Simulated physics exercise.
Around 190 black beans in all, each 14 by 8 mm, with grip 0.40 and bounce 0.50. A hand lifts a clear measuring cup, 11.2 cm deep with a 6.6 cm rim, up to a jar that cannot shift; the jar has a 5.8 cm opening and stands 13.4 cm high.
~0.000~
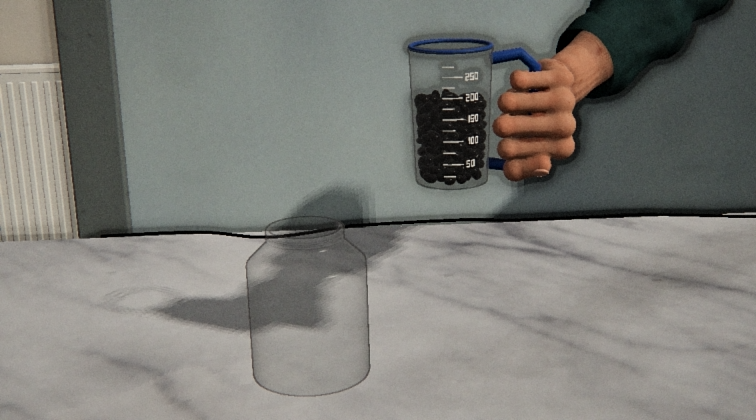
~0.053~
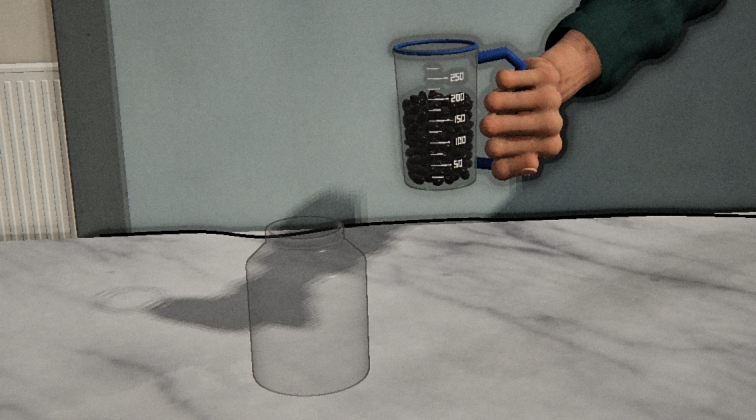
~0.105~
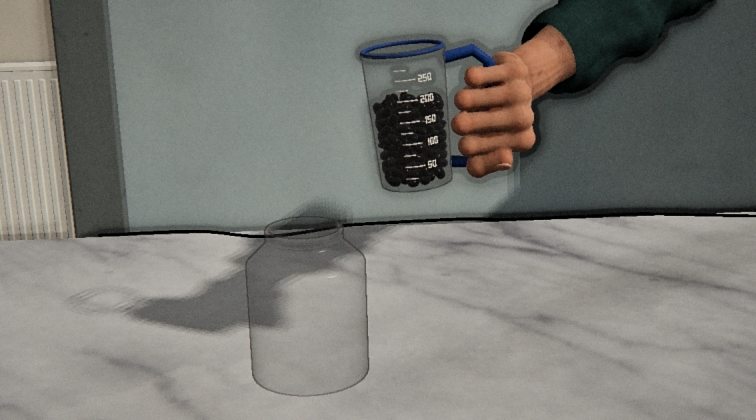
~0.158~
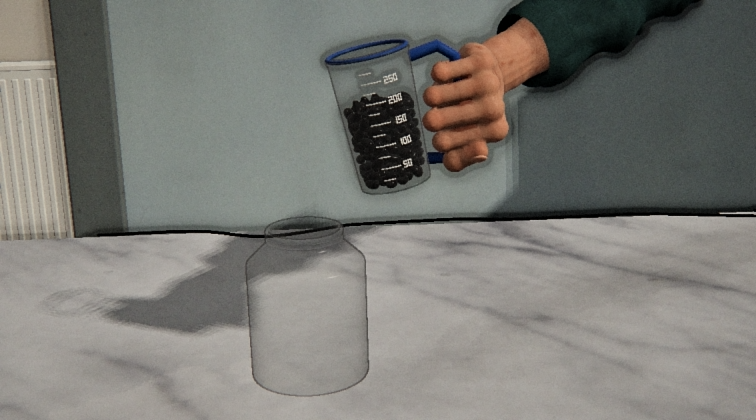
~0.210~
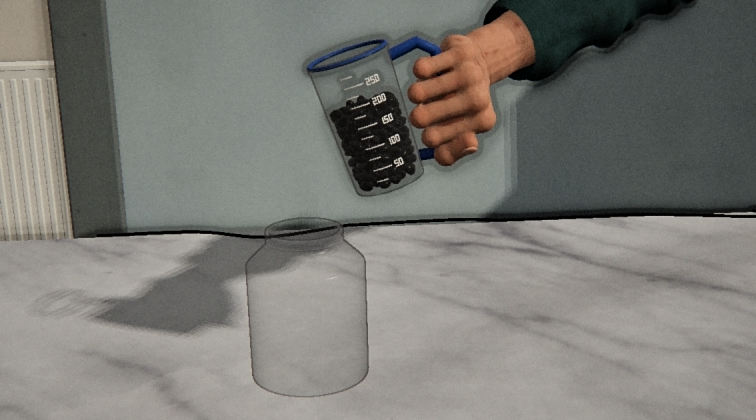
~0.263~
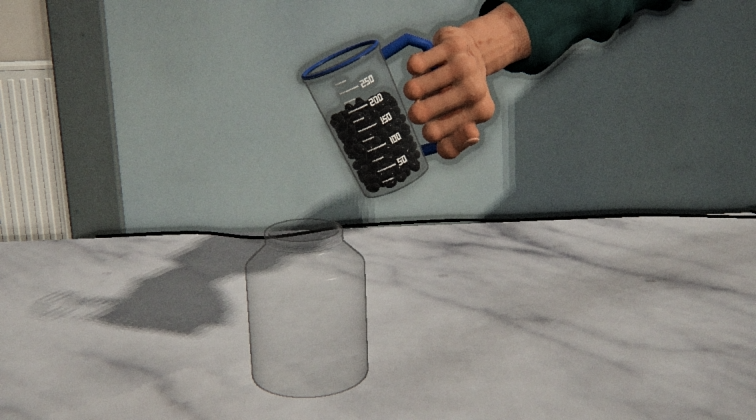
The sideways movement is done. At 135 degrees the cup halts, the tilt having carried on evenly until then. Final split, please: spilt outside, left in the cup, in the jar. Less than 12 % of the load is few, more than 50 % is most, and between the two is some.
Spilt = hardly any; still above = hardly any; jar = the bulk.
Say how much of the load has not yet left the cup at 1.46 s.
About 0 percent of the load.
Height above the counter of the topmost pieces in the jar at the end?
Roughly 4.5 centimetres above the counter.
Then, at 0.74 s, tilt 77 degrees; the cup holds 100 %, the jar 0 %.
After 1.05 s, tilt 112 degrees; the cup holds 95 %, the jar 0 %.
After 1.46 s, tilt 135 degrees; the cup holds 0 %, the jar 100 %.
By 1.9 s all is still; spilt 0 %, still above 0 %, jar 100 %.
